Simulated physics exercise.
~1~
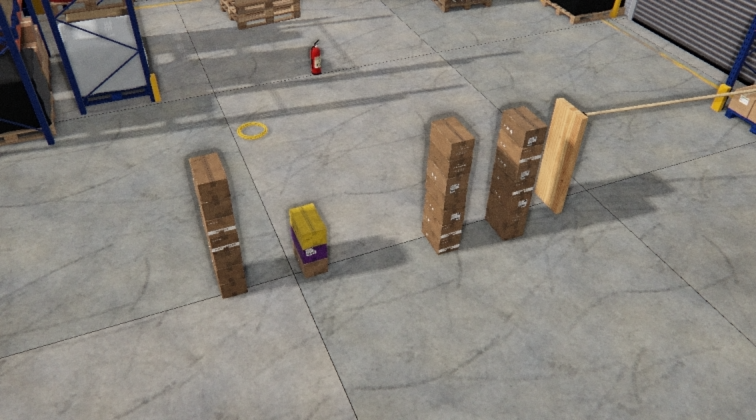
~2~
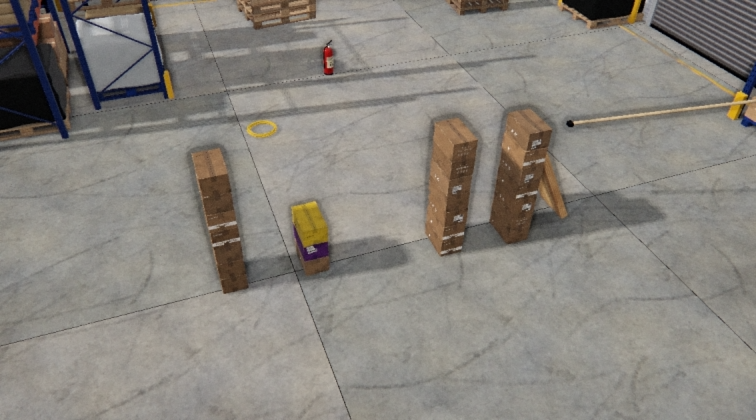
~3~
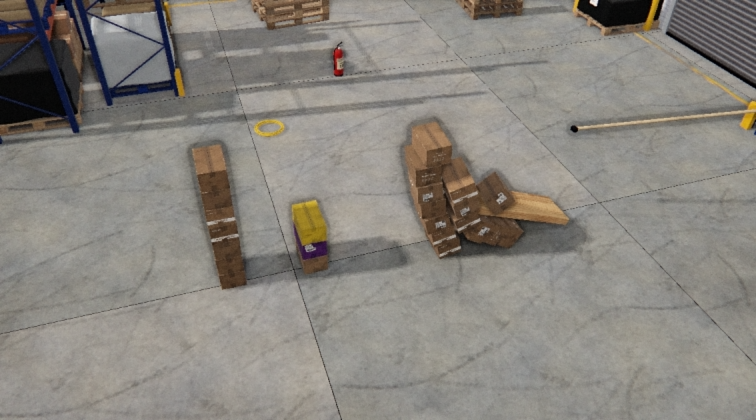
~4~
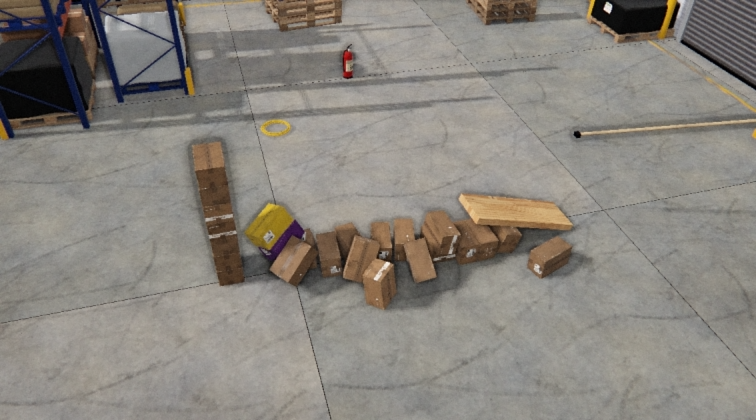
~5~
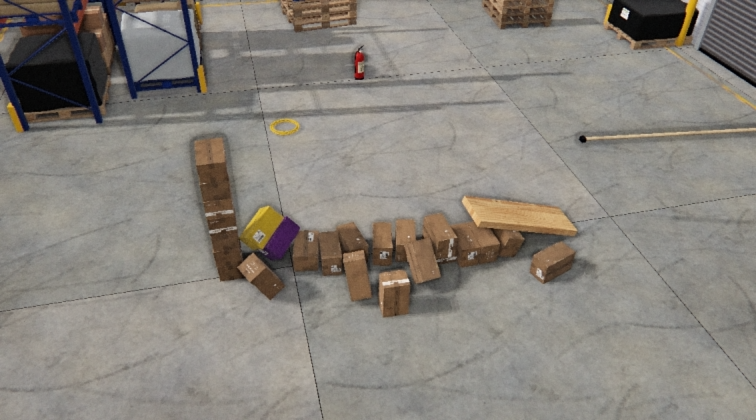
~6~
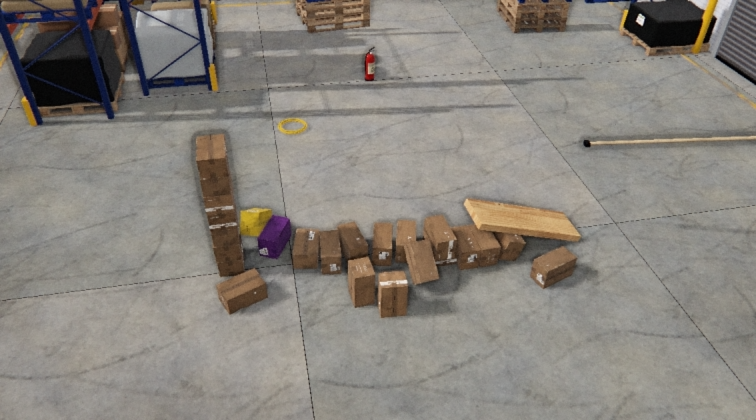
The clip shows a wooden board toppling left into stacked brown cartons on a warehouse floor, bringing down two tall stacks and tipping over a short pile with yellow and purple cartons, while the leftmost stack stays standing beside the scattered boxes.
